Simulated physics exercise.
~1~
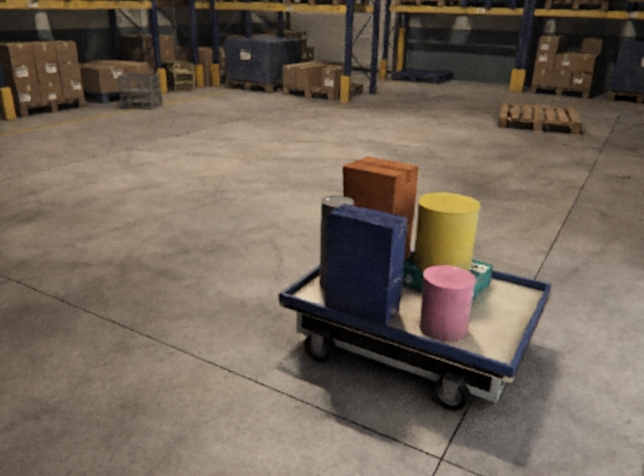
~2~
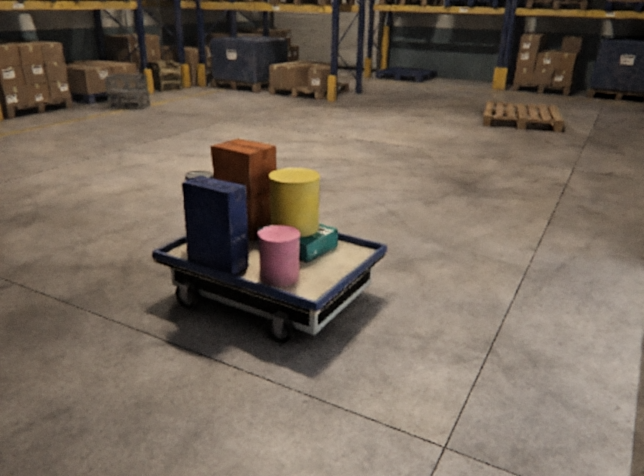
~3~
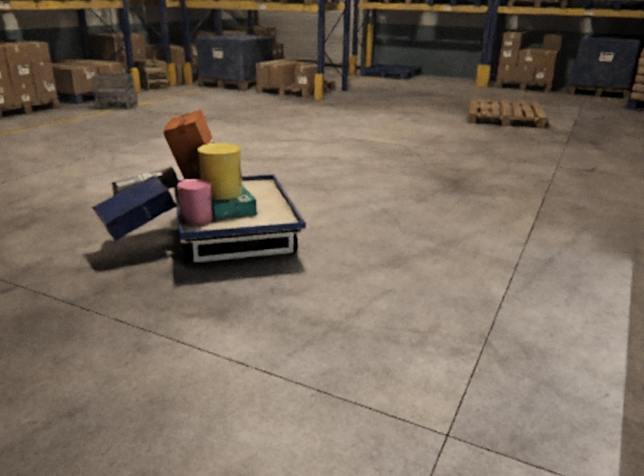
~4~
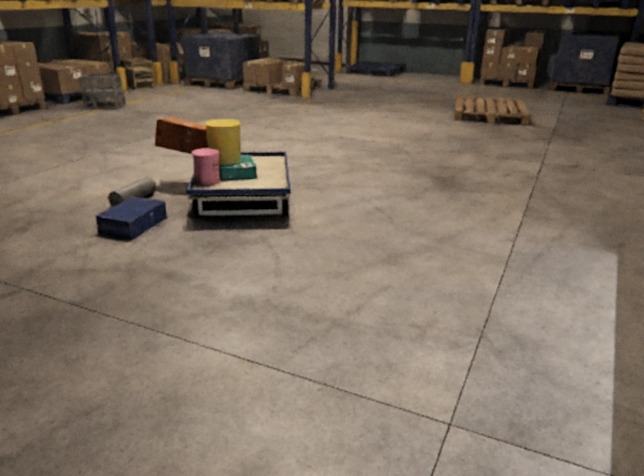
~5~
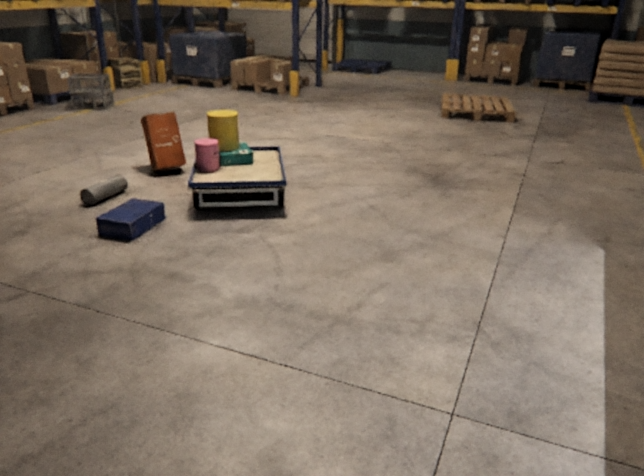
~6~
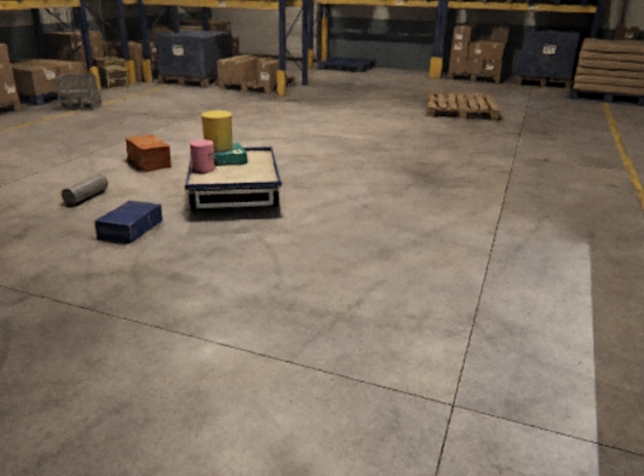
In a warehouse, a loaded cart rolled away to the left and turned, tipping a blue box and a grey canister onto the floor, then an orange box, before it stopped with the yellow, pink and turquoise items still aboard.
